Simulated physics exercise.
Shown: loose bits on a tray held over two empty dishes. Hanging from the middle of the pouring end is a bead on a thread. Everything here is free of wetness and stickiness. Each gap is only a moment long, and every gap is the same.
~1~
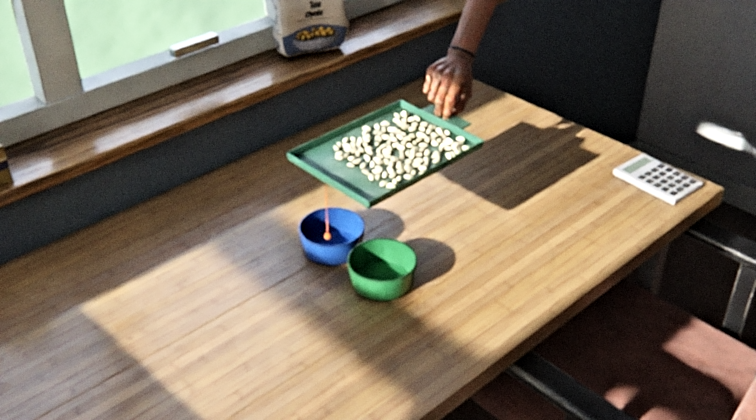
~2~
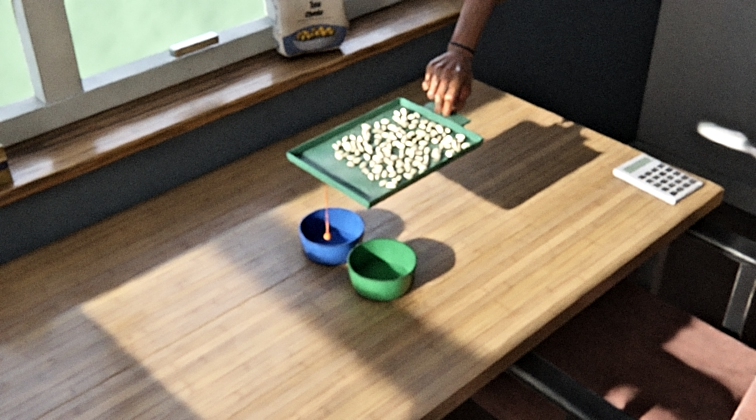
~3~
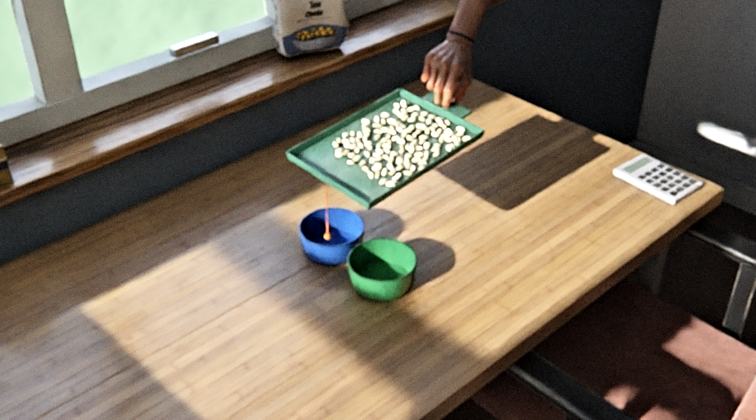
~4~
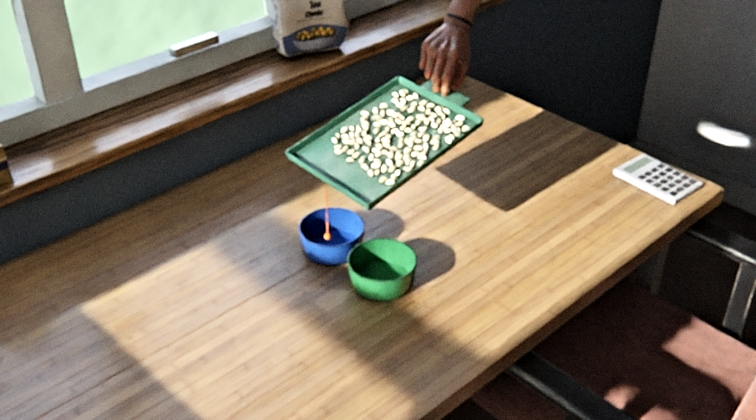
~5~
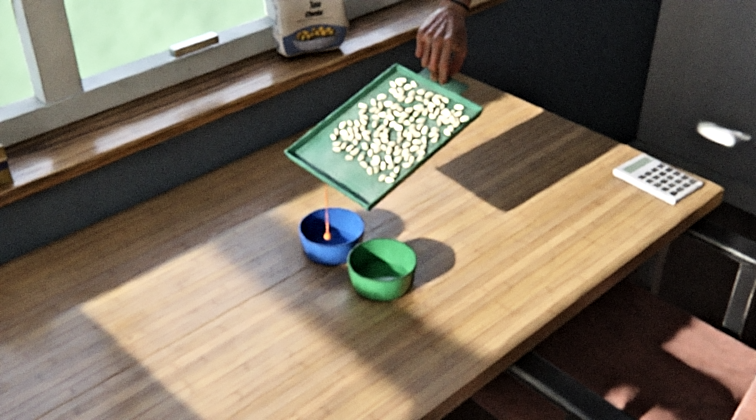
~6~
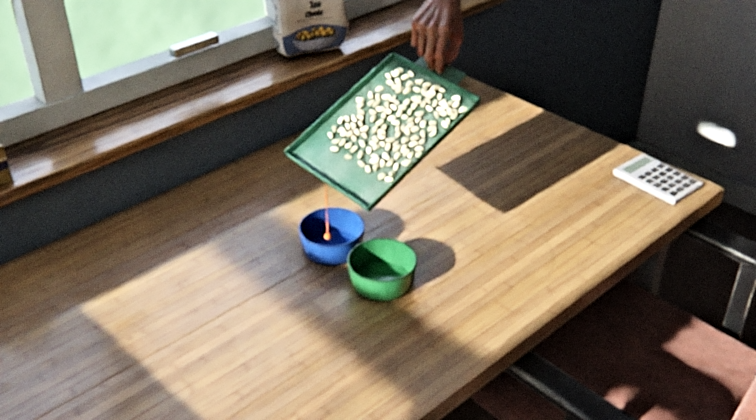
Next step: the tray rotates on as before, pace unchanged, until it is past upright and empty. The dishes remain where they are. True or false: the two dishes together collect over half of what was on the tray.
False, they collect less than half.
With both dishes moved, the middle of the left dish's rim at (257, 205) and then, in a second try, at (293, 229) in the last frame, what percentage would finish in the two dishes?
Close to 20 in a hundred, then close to 60 in a hundred.
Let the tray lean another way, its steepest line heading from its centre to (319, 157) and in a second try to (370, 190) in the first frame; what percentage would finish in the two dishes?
40 %, give or take, and then 70 %.
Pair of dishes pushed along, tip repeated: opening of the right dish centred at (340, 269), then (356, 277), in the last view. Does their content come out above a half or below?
The first place gets the greater share, the second the greater share.
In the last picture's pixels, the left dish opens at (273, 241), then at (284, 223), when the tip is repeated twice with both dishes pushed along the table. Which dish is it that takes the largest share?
In the first try it's the rightmost dish, and in the second it's the rightmost dish.
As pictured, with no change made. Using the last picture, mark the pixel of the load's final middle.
Near pixel (312, 299).
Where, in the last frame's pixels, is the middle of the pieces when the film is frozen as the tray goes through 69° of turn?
The middle of the load sits near (342, 182).
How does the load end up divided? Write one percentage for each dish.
Result - left dish: 0 %; right dish: 10 %.
Just after the last frame, tray tipped steeply; the larger part on the tray; just a few outside both; roughly a quarter in the air.
A moment on, tray tipped past a quarter turn; roughly a quarter on the tray; just a few in the right dish; roughly half outside both; roughly a quarter in the air.
Further on, tray tipped past a quarter turn; about a tenth in the right dish; almost all outside both.
When it is over, tray tipped past a quarter turn; about a tenth in the right dish; not one in the left dish; almost all outside both.
